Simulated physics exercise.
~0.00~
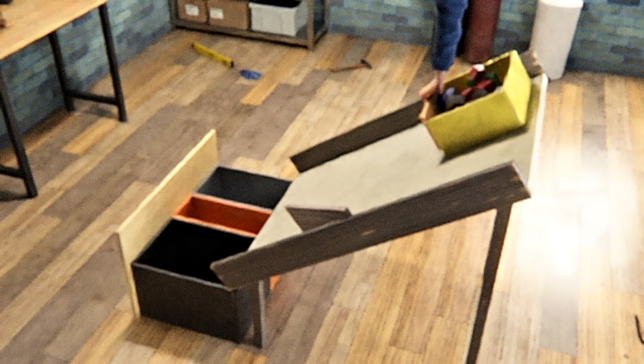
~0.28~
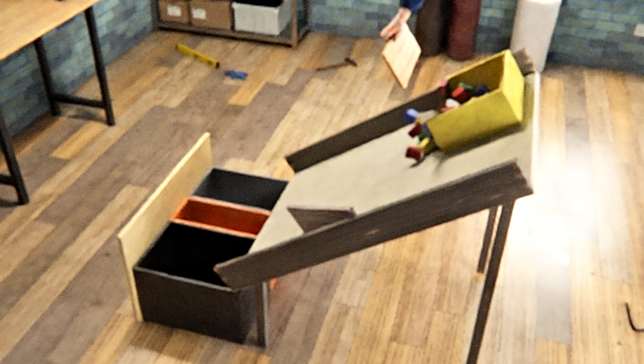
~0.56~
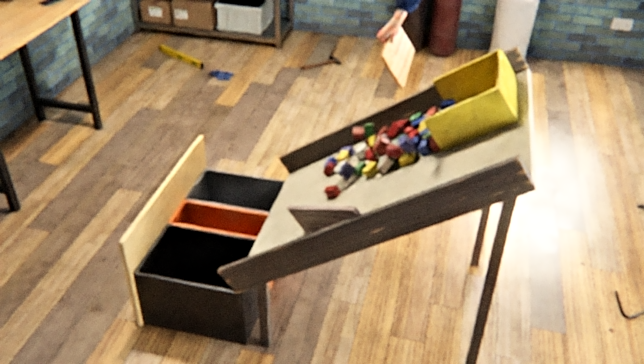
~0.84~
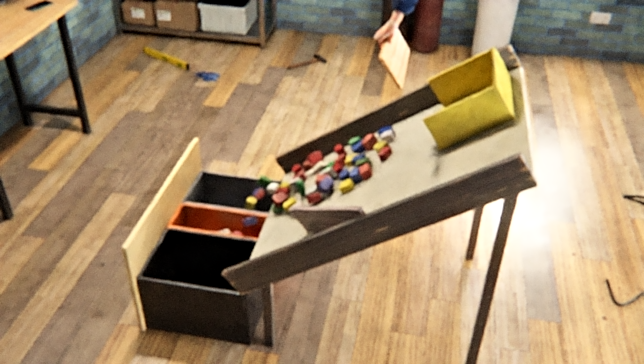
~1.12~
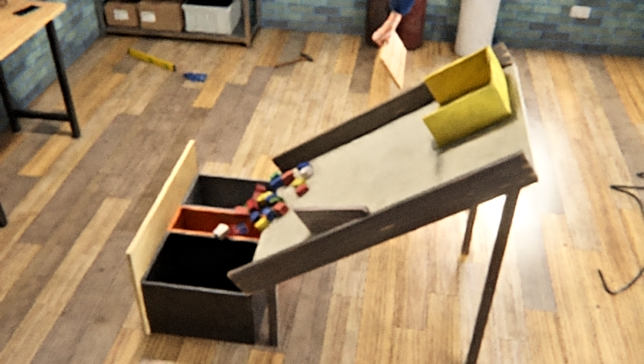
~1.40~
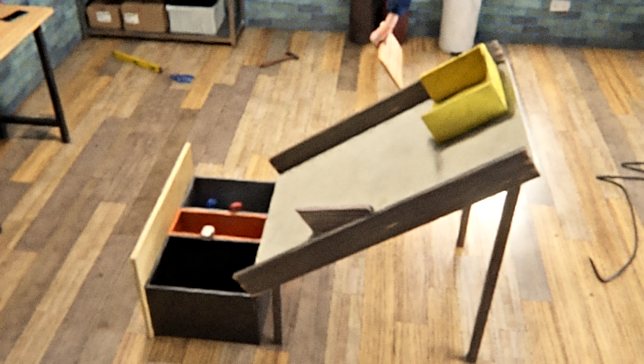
In a workshop, a hand lifts a gate and colourful bricks slide down into open bins.
